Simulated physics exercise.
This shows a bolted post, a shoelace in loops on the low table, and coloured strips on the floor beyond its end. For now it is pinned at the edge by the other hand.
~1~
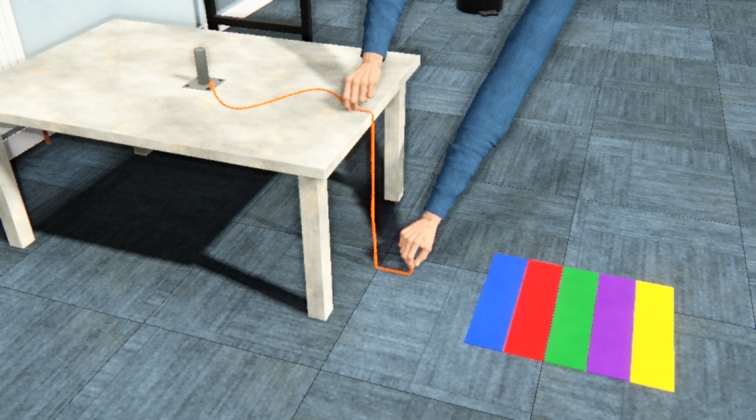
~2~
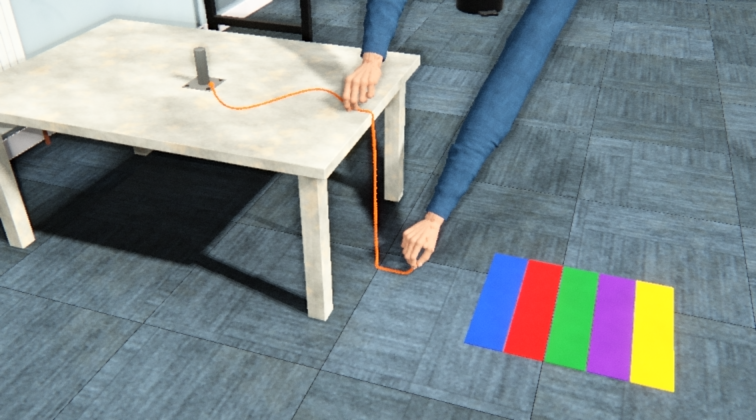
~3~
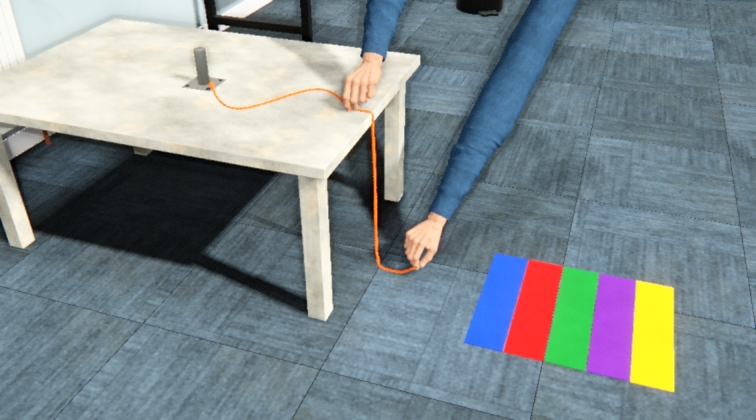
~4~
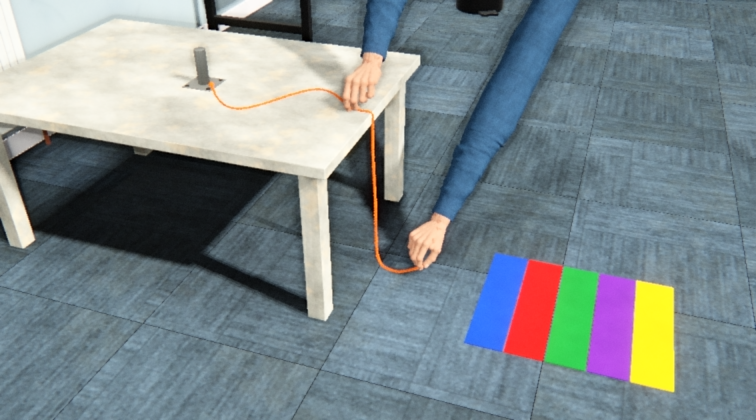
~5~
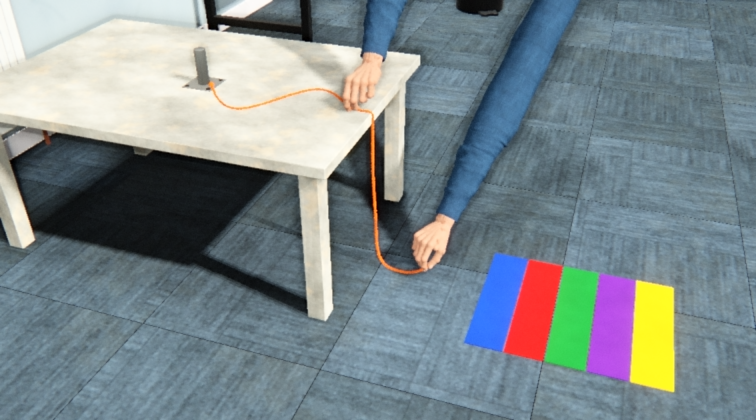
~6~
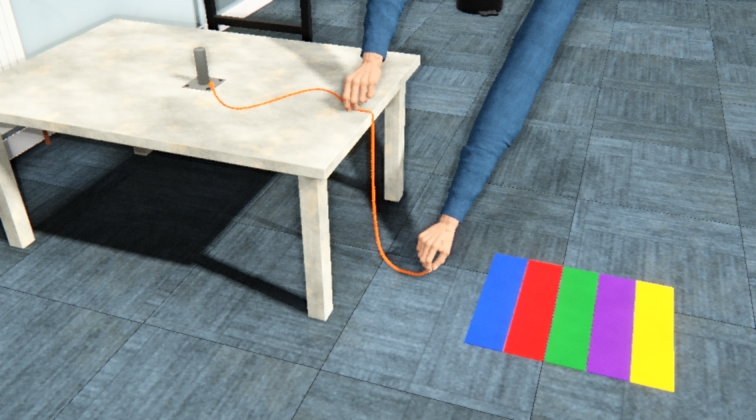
One hand pinned an orange shoelace at the edge of a low table while the other, down near the floor, drew its end slightly to the right, toward the side with the coloured strips.
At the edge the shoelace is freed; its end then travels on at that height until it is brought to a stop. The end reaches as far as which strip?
As far as the purple strip.
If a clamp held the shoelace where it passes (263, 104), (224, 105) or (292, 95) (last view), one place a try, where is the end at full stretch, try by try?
Estimated pixels in sequence: (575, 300), (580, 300) and (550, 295).
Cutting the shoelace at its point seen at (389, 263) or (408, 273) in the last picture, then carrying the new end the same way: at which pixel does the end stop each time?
About (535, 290) and (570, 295).
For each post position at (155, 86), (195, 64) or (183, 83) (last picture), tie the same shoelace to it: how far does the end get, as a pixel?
Around (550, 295), (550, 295) and (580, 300).
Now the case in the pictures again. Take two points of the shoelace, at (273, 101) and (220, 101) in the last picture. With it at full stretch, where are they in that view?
End points: Roughly (308, 101); roughly (250, 91).
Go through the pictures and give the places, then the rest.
The first picture shows end (414, 264); blue (489, 329); red (528, 337); green (568, 346); purple (610, 356); yellow (653, 366).
The second picture shows end (416, 265); shoelace through (217, 98) (273, 101) (332, 93) (373, 125) (375, 192) (377, 251).
The third picture shows end (419, 266).
The fourth picture shows end (422, 266); shoelace through (217, 98) (273, 101) (332, 93) (373, 125) (375, 191) (377, 251).
The fifth picture shows end (427, 267).
The sixth picture shows end (431, 268); shoelace through (217, 98) (273, 101) (332, 93) (373, 125) (373, 191) (381, 252).
Soon after, end near (536, 290); over red.
Then, end near (582, 299); over green.
At full stretch, end near (610, 305); over purple. It halts on the purple strip.
